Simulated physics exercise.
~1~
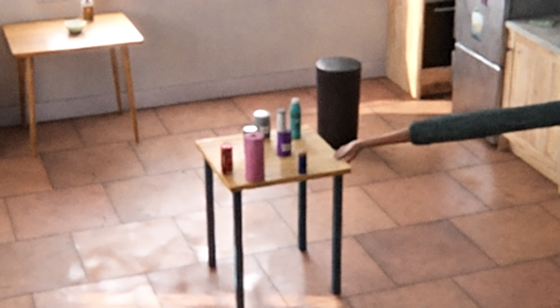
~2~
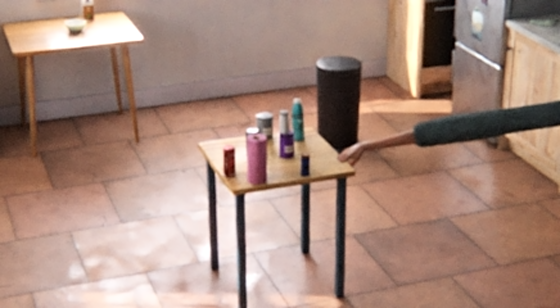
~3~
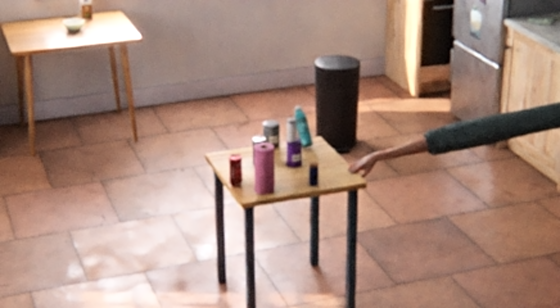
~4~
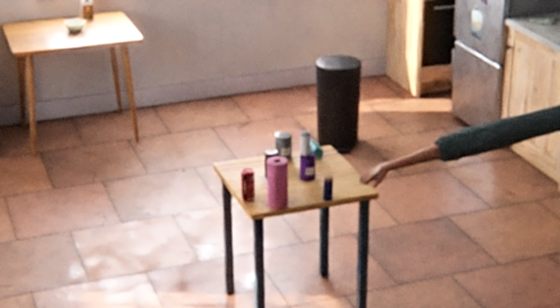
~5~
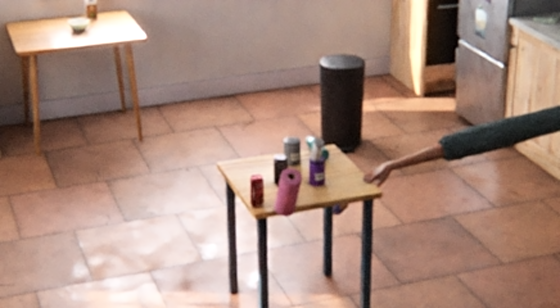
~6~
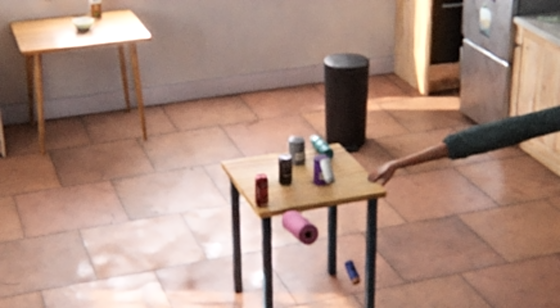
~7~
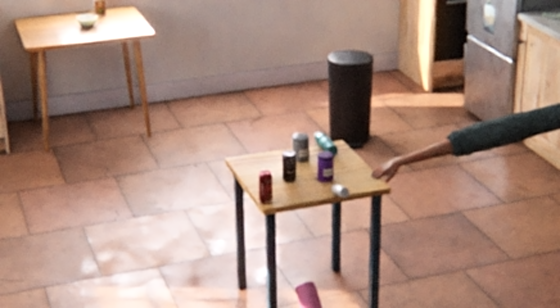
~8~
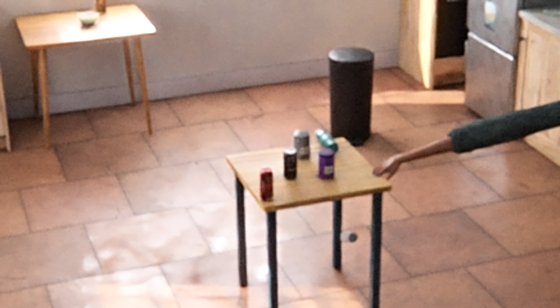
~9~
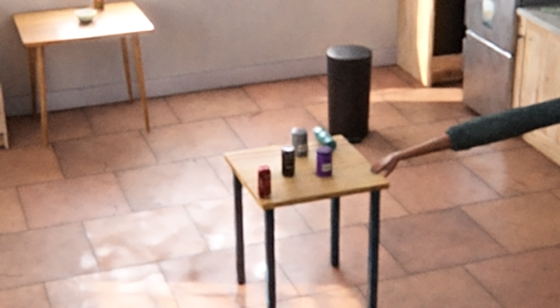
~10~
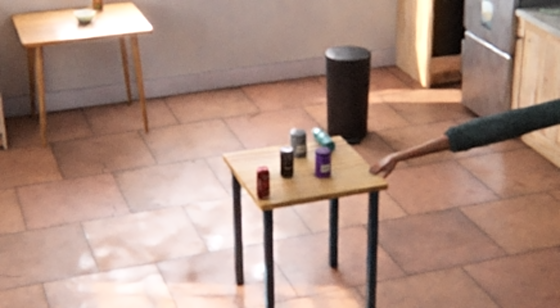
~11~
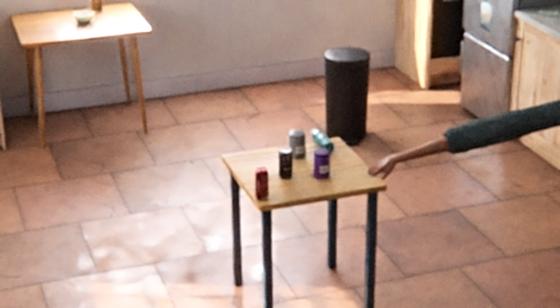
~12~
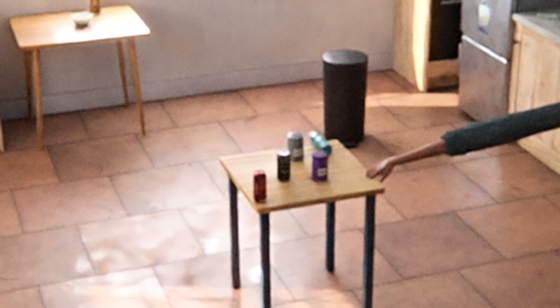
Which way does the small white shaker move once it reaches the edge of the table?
It moves down, dropping off the near side of the table towards the floor.
